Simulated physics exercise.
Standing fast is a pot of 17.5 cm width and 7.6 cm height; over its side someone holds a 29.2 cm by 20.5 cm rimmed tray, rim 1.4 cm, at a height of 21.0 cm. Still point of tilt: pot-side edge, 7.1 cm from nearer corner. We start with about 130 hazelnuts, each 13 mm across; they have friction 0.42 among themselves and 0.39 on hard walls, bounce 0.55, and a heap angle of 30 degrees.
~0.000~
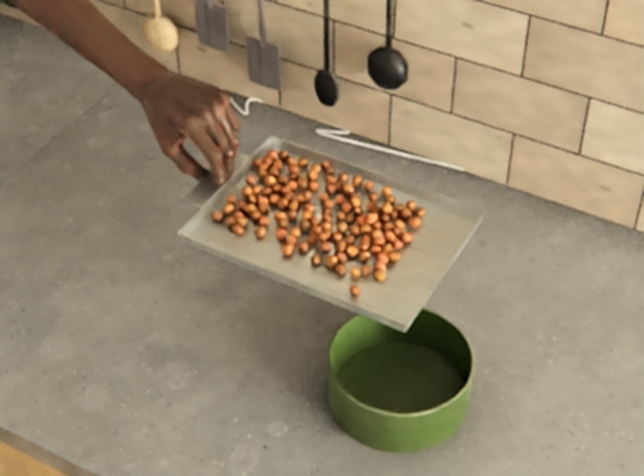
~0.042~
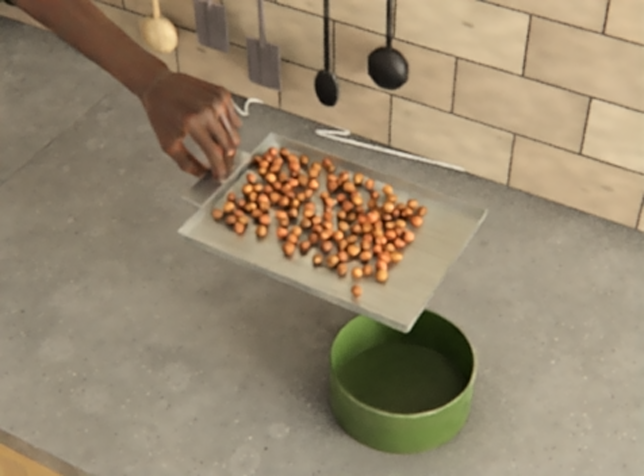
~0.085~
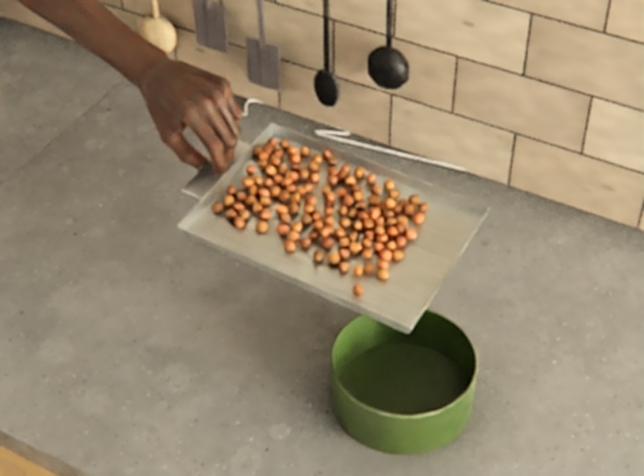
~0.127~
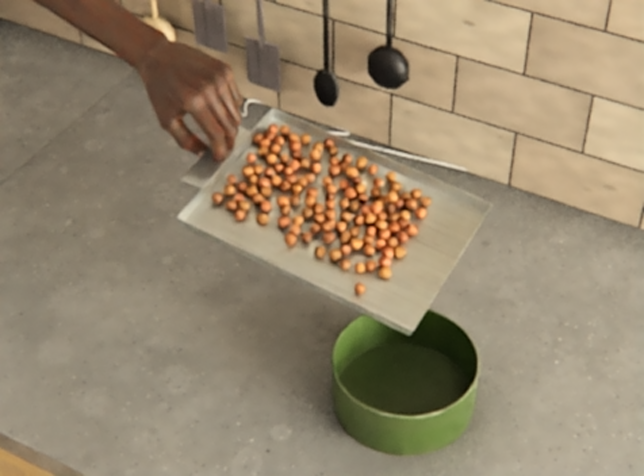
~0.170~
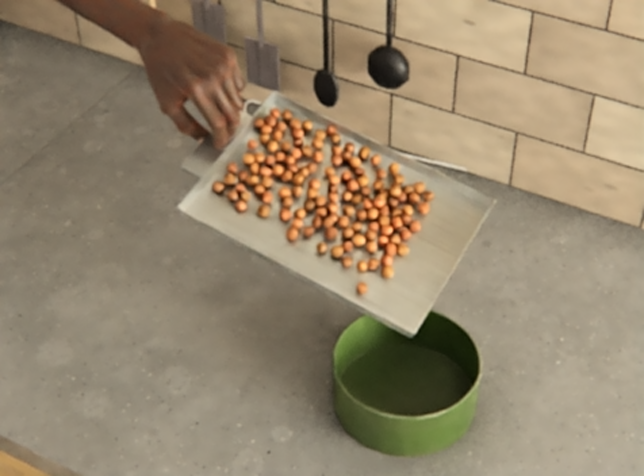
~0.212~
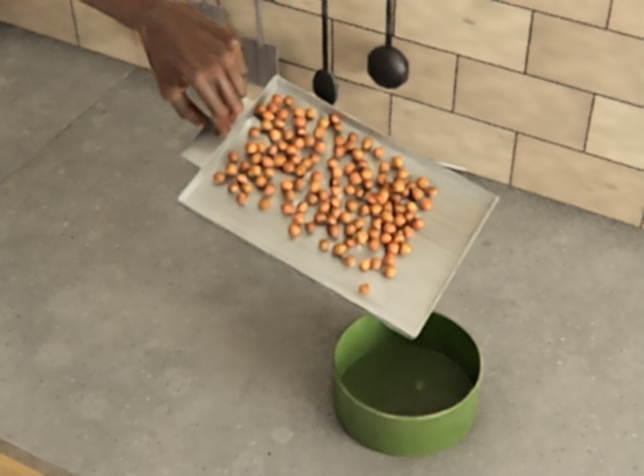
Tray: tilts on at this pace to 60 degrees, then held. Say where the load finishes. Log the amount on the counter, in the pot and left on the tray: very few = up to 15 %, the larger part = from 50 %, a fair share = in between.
Log: Counter = the larger part; pot = very few; tray = a fair share.
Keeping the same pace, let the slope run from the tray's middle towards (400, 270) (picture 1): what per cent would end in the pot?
Roughly 0 % of the pieces.
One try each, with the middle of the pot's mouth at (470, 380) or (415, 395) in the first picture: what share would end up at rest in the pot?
Try one: ~ 20 %; try two: ~ 45 %.
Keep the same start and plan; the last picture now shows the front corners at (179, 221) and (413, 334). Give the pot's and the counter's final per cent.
Pot: 0, counter: 25.
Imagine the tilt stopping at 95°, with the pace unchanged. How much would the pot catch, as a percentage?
Around 20 %, I reckon.
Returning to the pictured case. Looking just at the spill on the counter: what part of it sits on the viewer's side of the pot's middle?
Roughly 90 per cent.
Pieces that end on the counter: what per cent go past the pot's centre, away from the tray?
100 %.
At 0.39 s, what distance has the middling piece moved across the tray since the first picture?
4 cm.
After 0.39 s, tilt 41 degrees; the tray holds 100 %, the pot 0 %.
Then, at 0.50 s, tilt 55 degrees; the tray holds 100 %, the pot 0 %.
Then, at 0.75 s, tilt 60 degrees; the tray holds 45 %, the pot 0 %.
In the end, at 2.0 s, counter 60 %, pot 0 %, tray 40 %.
